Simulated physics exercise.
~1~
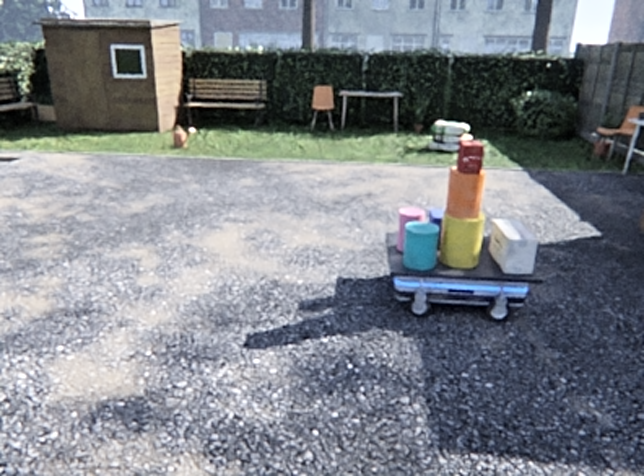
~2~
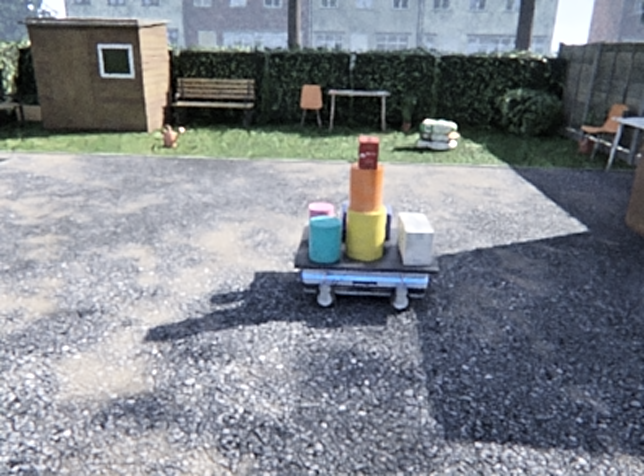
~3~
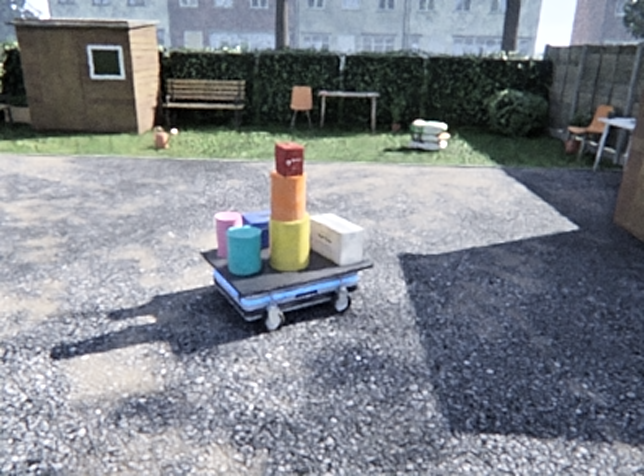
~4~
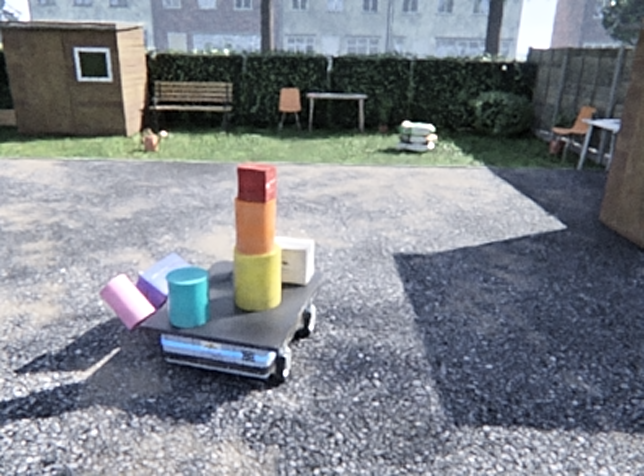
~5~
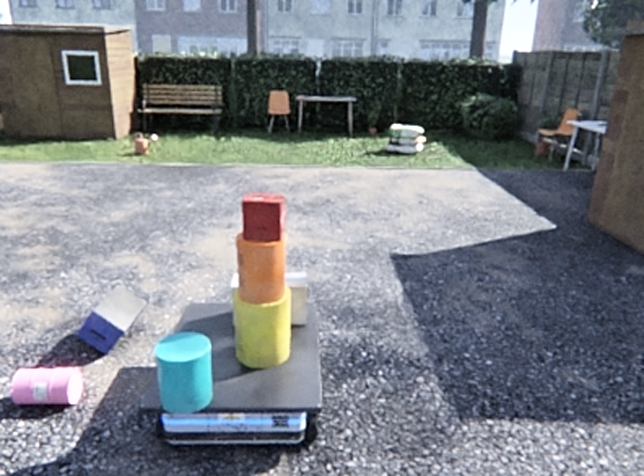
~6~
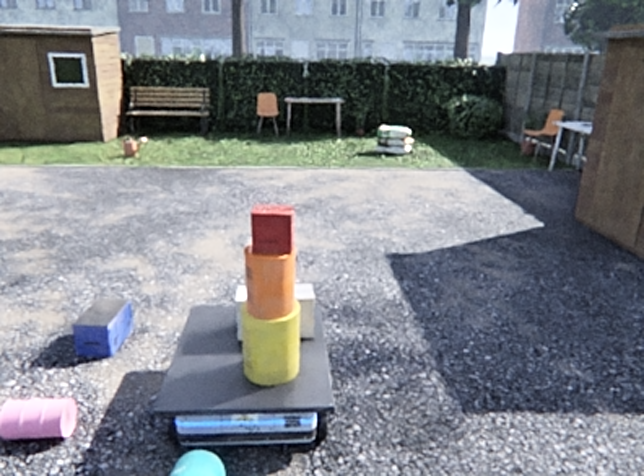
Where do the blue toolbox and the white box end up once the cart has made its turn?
The blue toolbox ends up on the ground to the left of the cart. The white box is still on the deck, behind the stack.
